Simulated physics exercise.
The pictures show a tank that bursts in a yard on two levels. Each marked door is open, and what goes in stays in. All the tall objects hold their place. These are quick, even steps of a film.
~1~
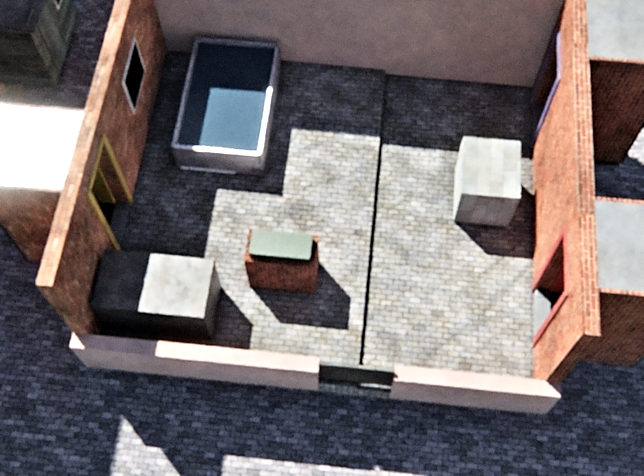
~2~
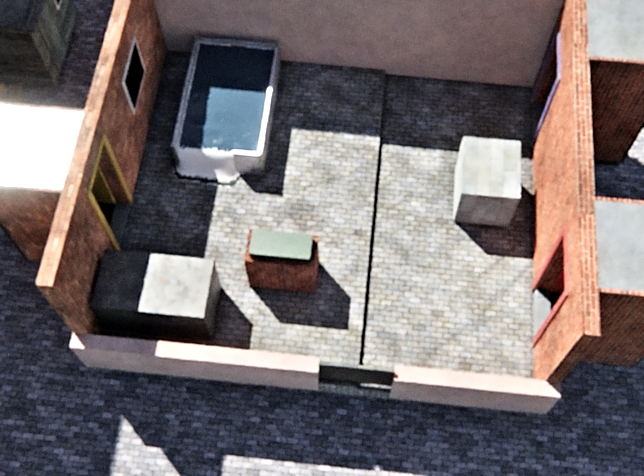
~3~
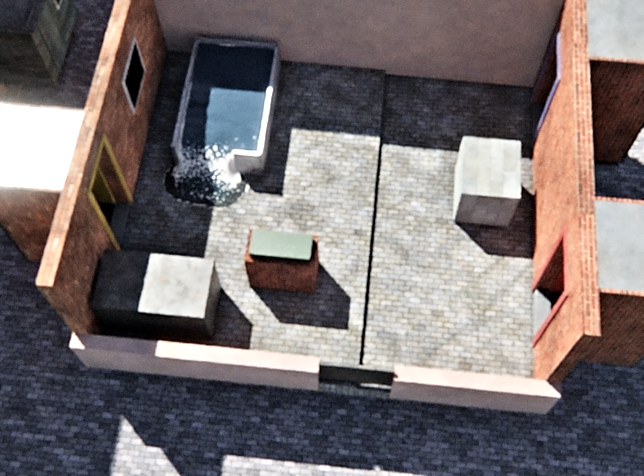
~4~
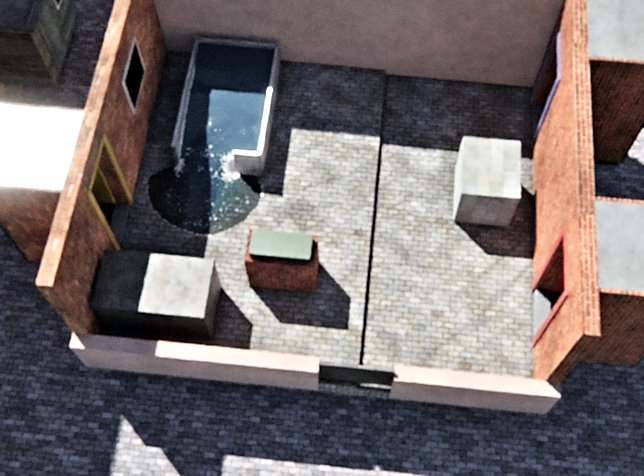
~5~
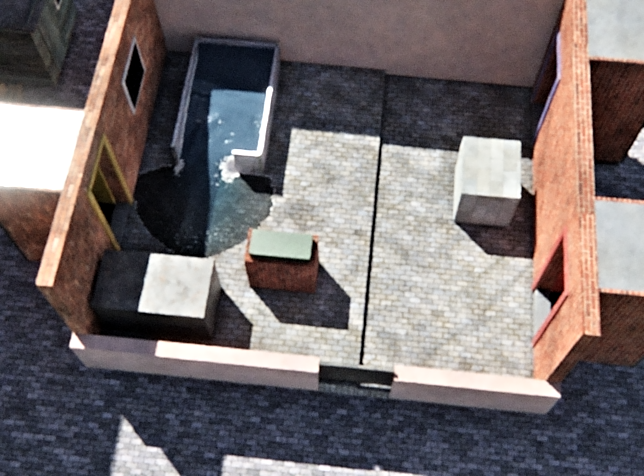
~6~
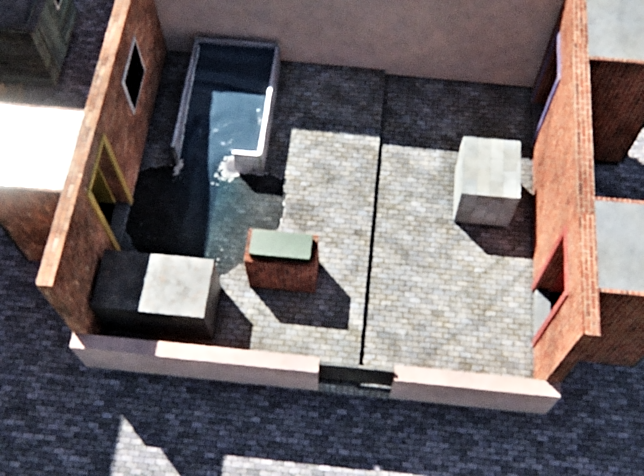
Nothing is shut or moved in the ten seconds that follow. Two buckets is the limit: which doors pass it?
In the end: The yellow door takes more than that; the red door stays under that; the blue door stays under that.
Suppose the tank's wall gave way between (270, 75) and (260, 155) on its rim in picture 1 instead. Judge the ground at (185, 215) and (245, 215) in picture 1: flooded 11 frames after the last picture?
In turn: No water, not flooded.
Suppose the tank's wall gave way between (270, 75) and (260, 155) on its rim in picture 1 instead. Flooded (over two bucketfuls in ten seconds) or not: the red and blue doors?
My reading: The red door keeps below it, the blue door goes over.
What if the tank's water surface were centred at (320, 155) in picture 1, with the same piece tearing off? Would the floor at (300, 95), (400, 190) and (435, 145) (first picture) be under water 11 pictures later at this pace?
As listed: Clear, free of water, dry.
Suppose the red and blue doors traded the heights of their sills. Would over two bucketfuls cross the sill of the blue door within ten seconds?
Then: The blue one is under.
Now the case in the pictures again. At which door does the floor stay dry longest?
It is the blue-painted one.
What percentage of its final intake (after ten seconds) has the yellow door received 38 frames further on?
I make it 100 per cent.
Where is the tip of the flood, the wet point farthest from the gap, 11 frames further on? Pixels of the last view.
At about (344, 371).
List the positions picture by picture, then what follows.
The first picture shows the tank at (227, 97) is whole and still.
In the second picture, water pours out at (207, 161) and has run to (236, 177).
In the third picture, the front is at (228, 202), out from the gap at (207, 162).
In the fourth picture, water pours out at (208, 163) and has run to (213, 230).
In the fifth picture, the front is at a hidden place, out from the gap at (207, 162).
In the sixth picture, the front is at a hidden place, out from the gap at (207, 162).
A moment on, water covers 15 % of the floor; the yellow door wet at the sill, nothing in, the red door not reached, the blue door not reached.
Next, water covers 25 % of the floor; the yellow door under two buckets in, the red door not reached, the blue door not reached.
Then, water covers 35 % of the floor; the yellow door far over two buckets in, the red door not reached, the blue door not reached.
Later, water covers 75 % of the floor; the yellow door far over two buckets in, the red door wet at the sill, nothing in, the blue door not reached.
In the end, water covers 90 % of the floor; the yellow door far over two buckets in, the red door wet at the sill, nothing in, the blue door under two buckets in.
